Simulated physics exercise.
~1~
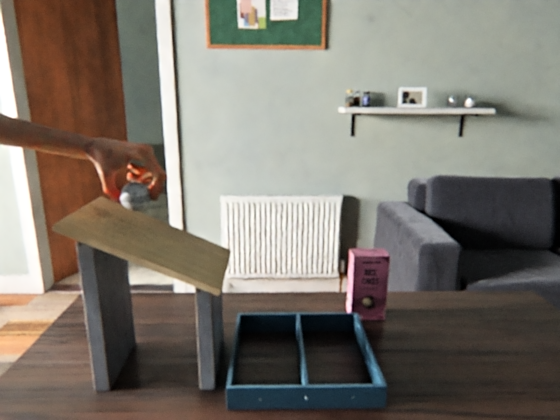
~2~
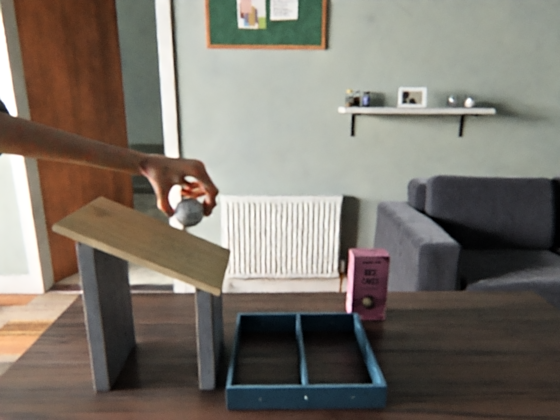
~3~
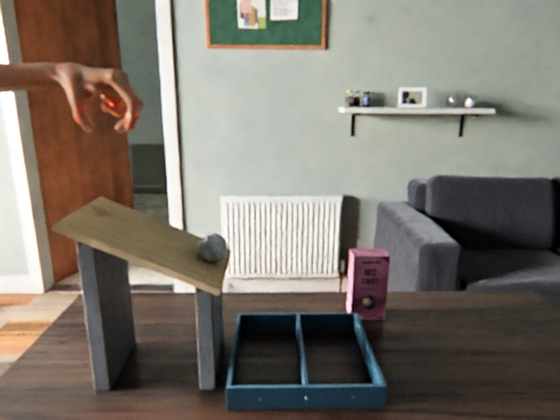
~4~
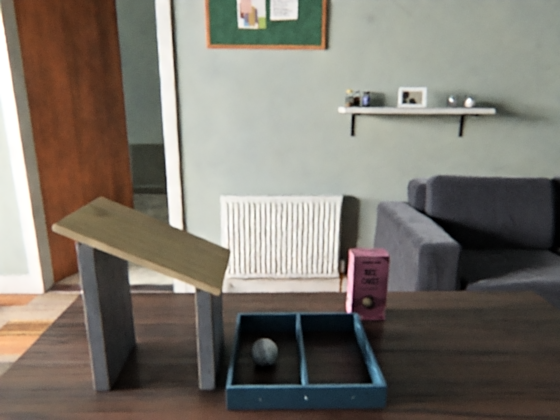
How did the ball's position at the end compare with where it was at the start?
At the start the ball was held in a hand above the sloping board. By the end it was lower and farther right, in the section of the blue tray next to the board.
A hand held a small ball above a sloping board, moved it to the right and let go, then drew back as the ball moved down the board. It ended up in the tray's nearer section, while the pink carton stayed put.
